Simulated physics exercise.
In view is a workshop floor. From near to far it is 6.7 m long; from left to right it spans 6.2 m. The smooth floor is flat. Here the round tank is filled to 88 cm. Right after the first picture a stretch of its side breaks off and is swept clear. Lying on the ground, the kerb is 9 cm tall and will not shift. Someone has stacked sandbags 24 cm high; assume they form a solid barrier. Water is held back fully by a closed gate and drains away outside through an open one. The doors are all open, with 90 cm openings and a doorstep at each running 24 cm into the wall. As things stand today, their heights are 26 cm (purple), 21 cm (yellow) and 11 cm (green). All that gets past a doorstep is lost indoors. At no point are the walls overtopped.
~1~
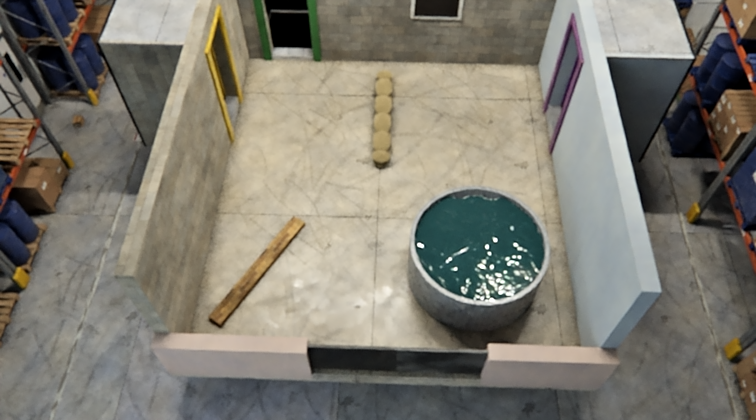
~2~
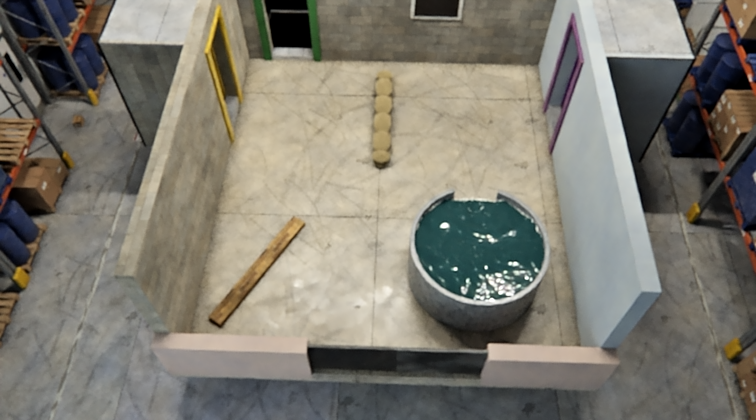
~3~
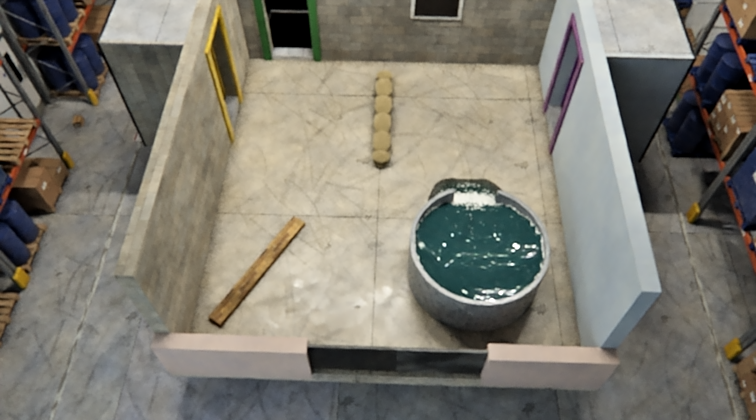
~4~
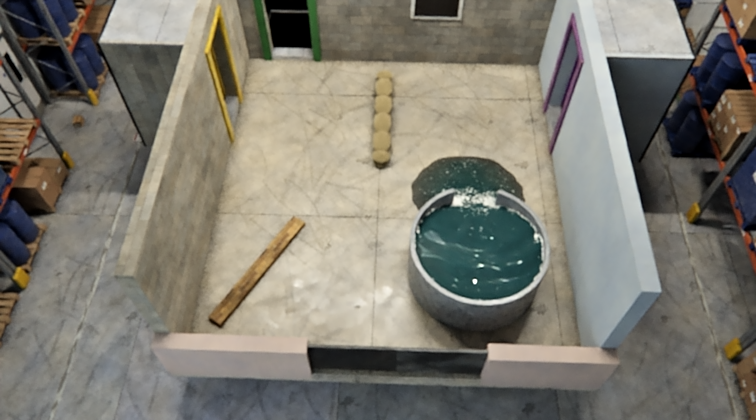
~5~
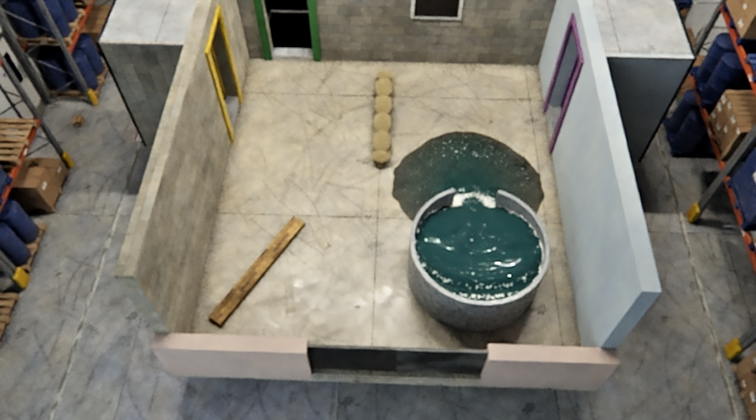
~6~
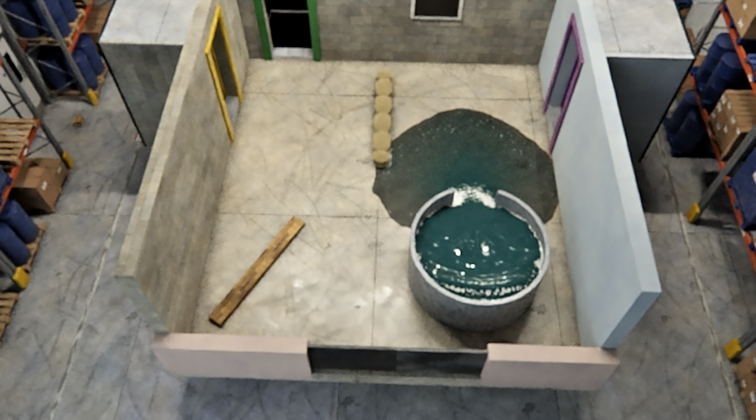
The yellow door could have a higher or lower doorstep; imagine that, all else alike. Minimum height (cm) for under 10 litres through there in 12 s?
Roughly 6 cm.
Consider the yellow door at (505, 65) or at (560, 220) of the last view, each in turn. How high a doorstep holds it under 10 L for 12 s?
First place around 32 cm, second around 6.0 cm.
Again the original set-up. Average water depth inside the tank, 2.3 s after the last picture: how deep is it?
I'd put it near 40 cm.
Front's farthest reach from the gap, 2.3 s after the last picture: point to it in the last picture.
Close to pixel (250, 59).
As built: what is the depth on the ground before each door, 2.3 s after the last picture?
Door depths (cm): Purple = 12, yellow = 2, green = 3.
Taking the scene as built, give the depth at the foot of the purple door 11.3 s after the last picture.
It works out to about 11.5 centimetres deep.
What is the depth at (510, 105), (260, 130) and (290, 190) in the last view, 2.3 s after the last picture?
About 22, 1 and 1 cm respectively.
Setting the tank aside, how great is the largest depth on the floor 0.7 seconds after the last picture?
Up to some 36 centimetres, I'd say.
Then, 0.7 s after the last picture water covers 30 % of the floor, deepest (36 cm) near (467, 211); it has not reached the yellow door.
Then, 2.3 s after the last picture water covers 45 % of the floor, deepest (34 cm) near (532, 103); it has not reached the yellow door.
Then, 11.3 s after the last picture water covers 95 % of the floor, deepest (14 cm) near (311, 267); 4 cm at the yellow door, 0 litres in over its 21 cm doorstep.
At the yellow door as built, the water peaked near 11 cm, 3.1 s after the last picture.
With a doorstep of 5.5 cm, 15 litres would have come in within the 12 s; with 7.5 cm, 5 litres. So under 10 litres takes about 6 cm.
